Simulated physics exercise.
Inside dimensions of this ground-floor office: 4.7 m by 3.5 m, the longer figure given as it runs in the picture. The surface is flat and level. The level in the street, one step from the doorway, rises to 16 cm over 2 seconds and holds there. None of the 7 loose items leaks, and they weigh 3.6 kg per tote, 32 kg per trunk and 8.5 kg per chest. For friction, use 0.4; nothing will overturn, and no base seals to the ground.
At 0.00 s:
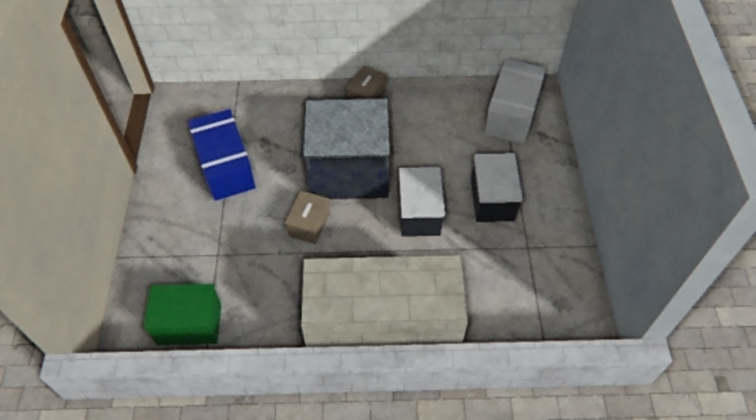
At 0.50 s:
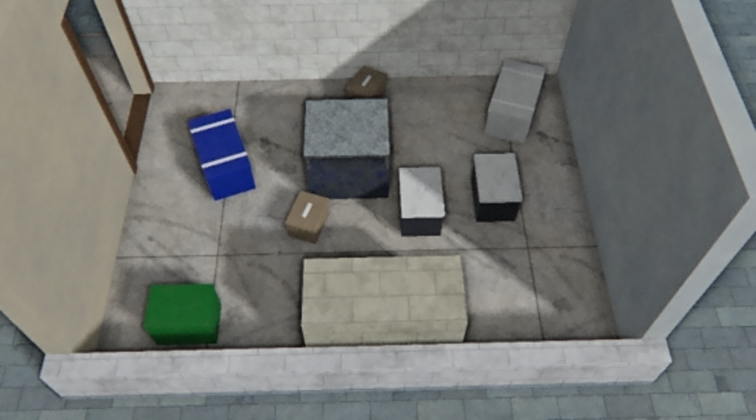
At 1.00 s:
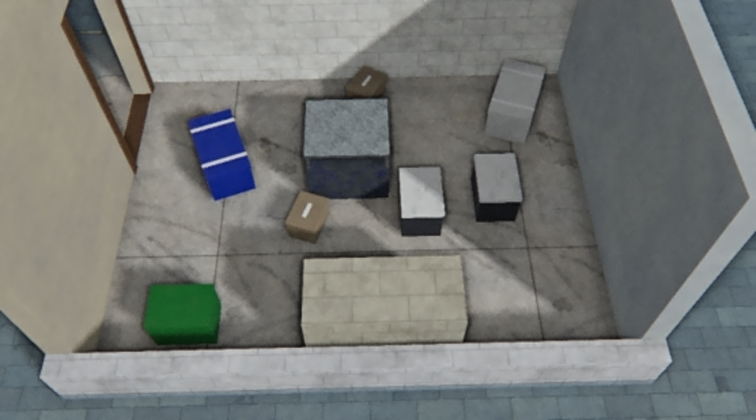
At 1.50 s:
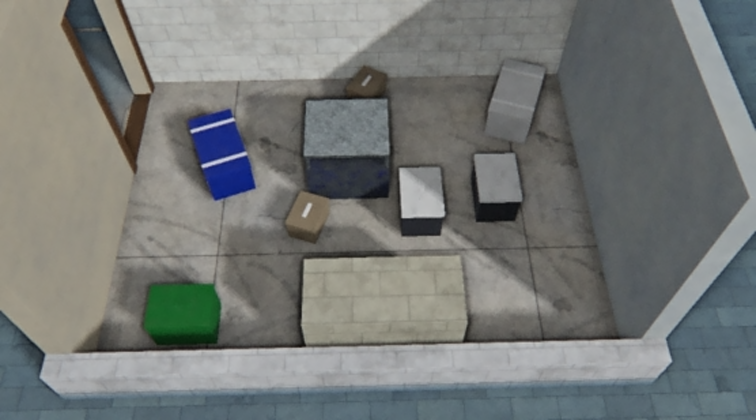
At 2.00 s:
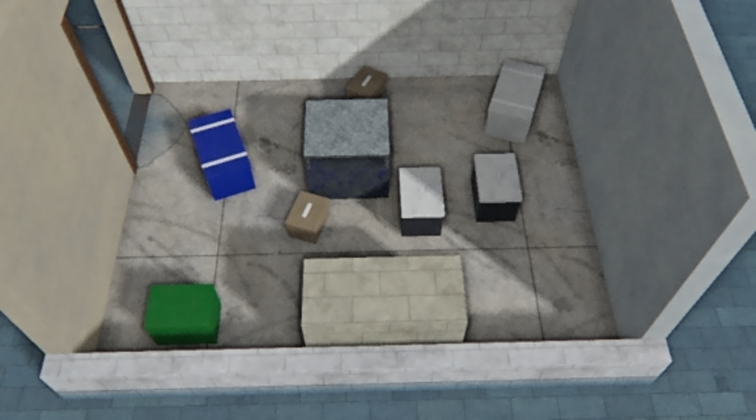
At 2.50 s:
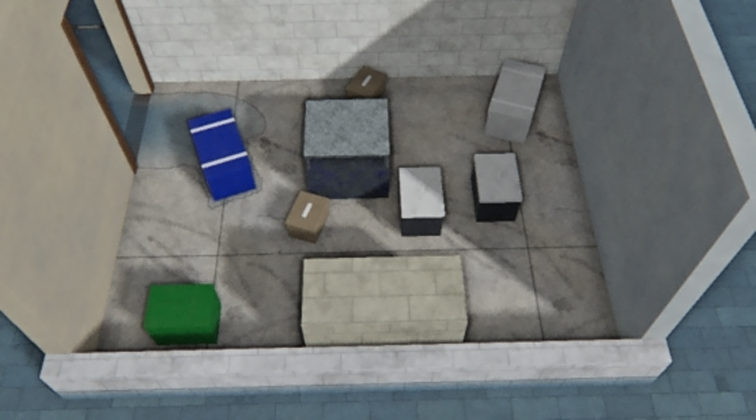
Seen from high above one side, a small roofless office with a pale floor has a doorway at the upper left and paving outside. A blue trunk with white stripes lies near the doorway, a green chest sits lower left, and grey blocks, brown boxes and a long pale block stand around. Water covers the paving outside, then spreads thinly through the doorway around the trunk, while the objects and camera stay still.
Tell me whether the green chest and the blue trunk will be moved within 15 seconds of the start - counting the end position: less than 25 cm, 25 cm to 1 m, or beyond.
Looking at where they end up, the green chest drifts a modest distance while the blue trunk drifts a modest distance.
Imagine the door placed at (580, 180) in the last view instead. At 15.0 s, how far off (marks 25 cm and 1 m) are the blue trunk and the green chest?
In that case the blue trunk slides a little, the green chest slides a little.
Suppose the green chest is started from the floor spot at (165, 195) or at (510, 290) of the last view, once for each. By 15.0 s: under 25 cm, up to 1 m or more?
Try one: Moderate displacement; try two: Moderate displacement.
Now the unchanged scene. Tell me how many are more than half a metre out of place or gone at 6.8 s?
1 in all.
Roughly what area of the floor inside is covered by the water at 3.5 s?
My estimate is roughly 3.5 m2.
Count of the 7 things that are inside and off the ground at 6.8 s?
At that time, 0.
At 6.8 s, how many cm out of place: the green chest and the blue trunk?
Shifts: Around 0 and 20 cm.
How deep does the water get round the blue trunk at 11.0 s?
6 cm or so.
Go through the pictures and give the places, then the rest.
The green chest at (179, 305), on the bottom; the blue trunk at (218, 142), on the bottom; water covers 0.0 m2; 0 of 7 have shifted, in the first frame.
The green chest at (179, 305), on the bottom; the blue trunk at (218, 142), on the bottom; water covers 0.0 m2; 0 of 7 have shifted, in the second frame.
The green chest at (179, 305) rests on the ground; the blue trunk at (218, 142) rests on the ground; water covers 0.0 m2; 0 of 7 have shifted, in the third frame.
The green chest at (179, 305) rests on the ground; the blue trunk at (218, 142) rests on the ground; 0.0 m2 under water; 0 of 7 have shifted, in the fourth frame.
The green chest at (179, 305), on the bottom; the blue trunk at (218, 142) rests on the ground; water covers 0.3 m2; 0 of 7 have shifted, in the fifth frame.
The green chest at (179, 305) rests on the ground; the blue trunk at (218, 142), on the bottom; 1.0 m2 under water; 0 of 7 have shifted, in the sixth frame.
After 3.5 s the green chest is near (179, 305), 0.0 m from its start, aground; the blue trunk is near (224, 143), 0.1 m from its start, aground; 0 afloat.
After 6.8 s the green chest is near (179, 305), 0.0 m from its start, aground; the blue trunk is near (242, 144), 0.2 m from its start, aground; 0 afloat.
After 11.0 s the green chest is near (276, 294), 0.8 m from its start, afloat; the blue trunk is near (250, 144), 0.3 m from its start, aground; 5 afloat.
After 15.0 s the green chest is near (154, 265), 0.5 m from its start, afloat; the blue trunk is near (285, 143), 0.7 m from its start, aground; 6 afloat.
